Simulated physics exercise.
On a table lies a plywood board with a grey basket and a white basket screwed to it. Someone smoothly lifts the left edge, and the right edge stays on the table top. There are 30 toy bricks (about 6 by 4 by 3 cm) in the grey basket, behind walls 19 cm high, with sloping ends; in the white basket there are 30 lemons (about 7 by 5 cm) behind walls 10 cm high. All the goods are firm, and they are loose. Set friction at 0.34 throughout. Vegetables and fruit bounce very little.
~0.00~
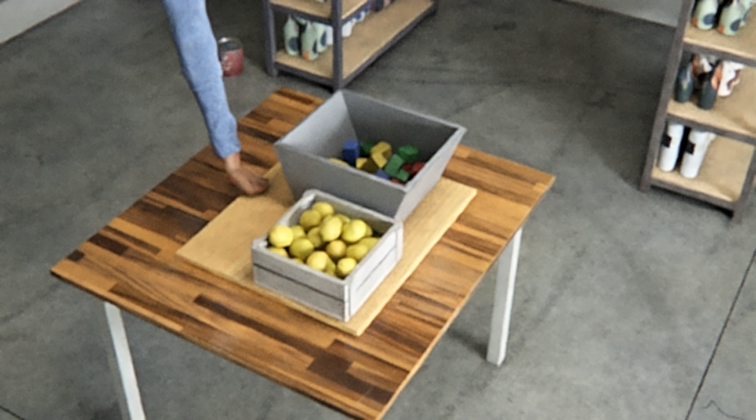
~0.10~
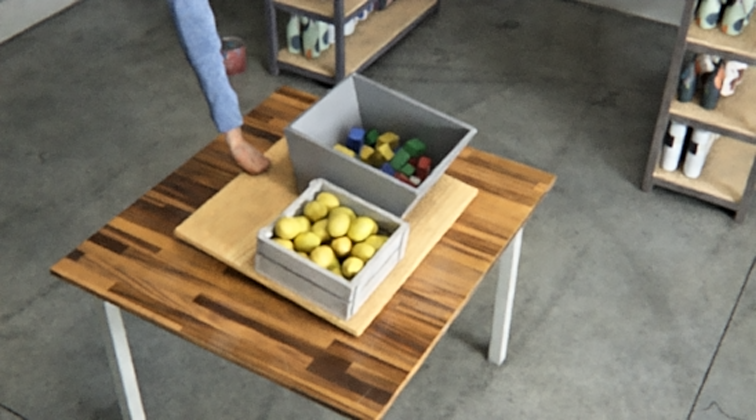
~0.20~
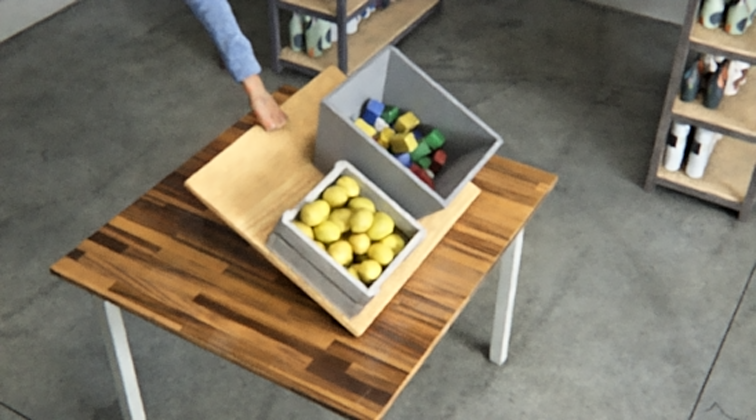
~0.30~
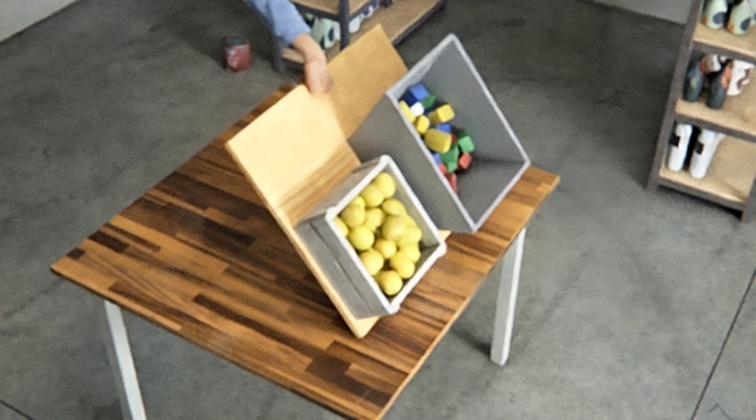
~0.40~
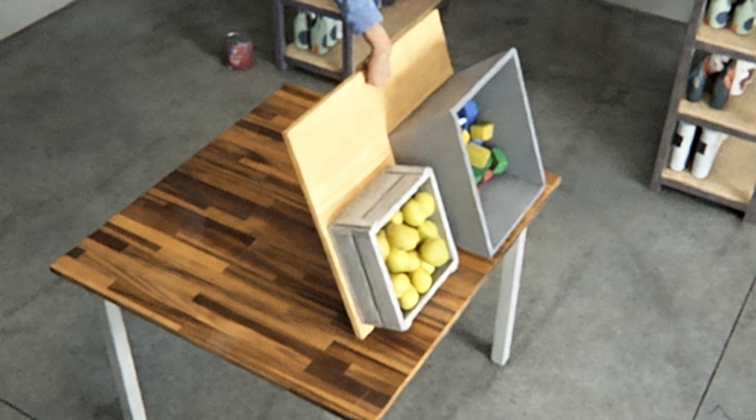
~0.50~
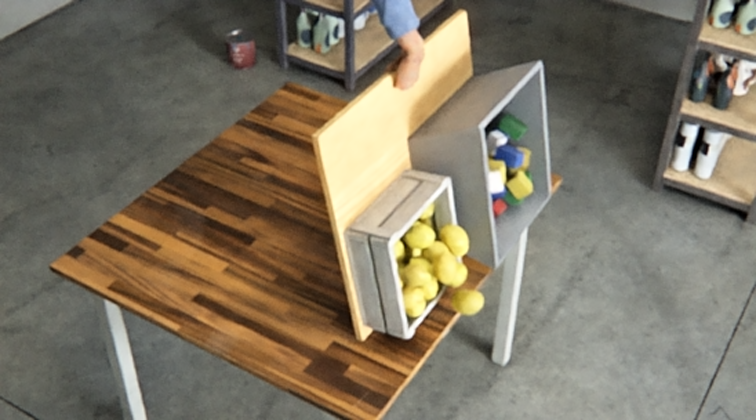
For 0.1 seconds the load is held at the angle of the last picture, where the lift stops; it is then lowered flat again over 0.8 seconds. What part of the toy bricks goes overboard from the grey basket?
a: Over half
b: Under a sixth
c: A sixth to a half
a, over half.
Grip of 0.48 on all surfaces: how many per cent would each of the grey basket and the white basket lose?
Then the grey basket sheds 60 per cent, while the white basket sheds 60 per cent.
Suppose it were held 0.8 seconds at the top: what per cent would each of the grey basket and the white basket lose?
That would cost grey basket 70 per cent of its load and white basket 50 per cent.
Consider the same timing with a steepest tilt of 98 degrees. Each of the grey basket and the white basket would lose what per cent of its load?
Then grey basket 100, white basket 100 per cent.
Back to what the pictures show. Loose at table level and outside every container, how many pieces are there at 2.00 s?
About 0.
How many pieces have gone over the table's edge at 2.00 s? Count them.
Estimated number of pieces: About 35.
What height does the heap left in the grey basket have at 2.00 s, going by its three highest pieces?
9 centimetres high, more or less.
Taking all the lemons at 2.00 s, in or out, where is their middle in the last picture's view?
Close to (362, 379).
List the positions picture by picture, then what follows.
In the first picture (each is followed by its nearest rim corner in this view; the camera moves round a little), grey basket, (404, 188); white basket, (342, 283); 0° from level; none out.
Grey basket, (416, 191); white basket, (349, 284); 8° from level, in the second picture.
Grey basket, (444, 203); white basket, (367, 291); 28° from level, in the third picture.
Grey basket, (474, 227); white basket, (389, 307); 51° from level, in the fourth picture.
Grey basket, (492, 253); white basket, (403, 324); 71° from level; 1 out, the lowest lemon at (432, 250), in the fifth picture.
Grey basket, (497, 265); white basket, (407, 333); 79° from level; 6 out, in the sixth picture.
After 0.74 s, tilt 73°; grey basket 12 in, 18 out and white basket 15 in, 15 out.
After 1.04 s, tilt 34°; grey basket 9 in, 21 out and white basket 15 in, 15 out.
After 1.46 s, tilt 0°; grey basket 9 in, 21 out and white basket 15 in, 15 out.
Outcome (at 2.00 s), grey basket 9 in, 21 out and white basket 15 in, 15 out. Asked share, 21 of 30, 70 per cent.
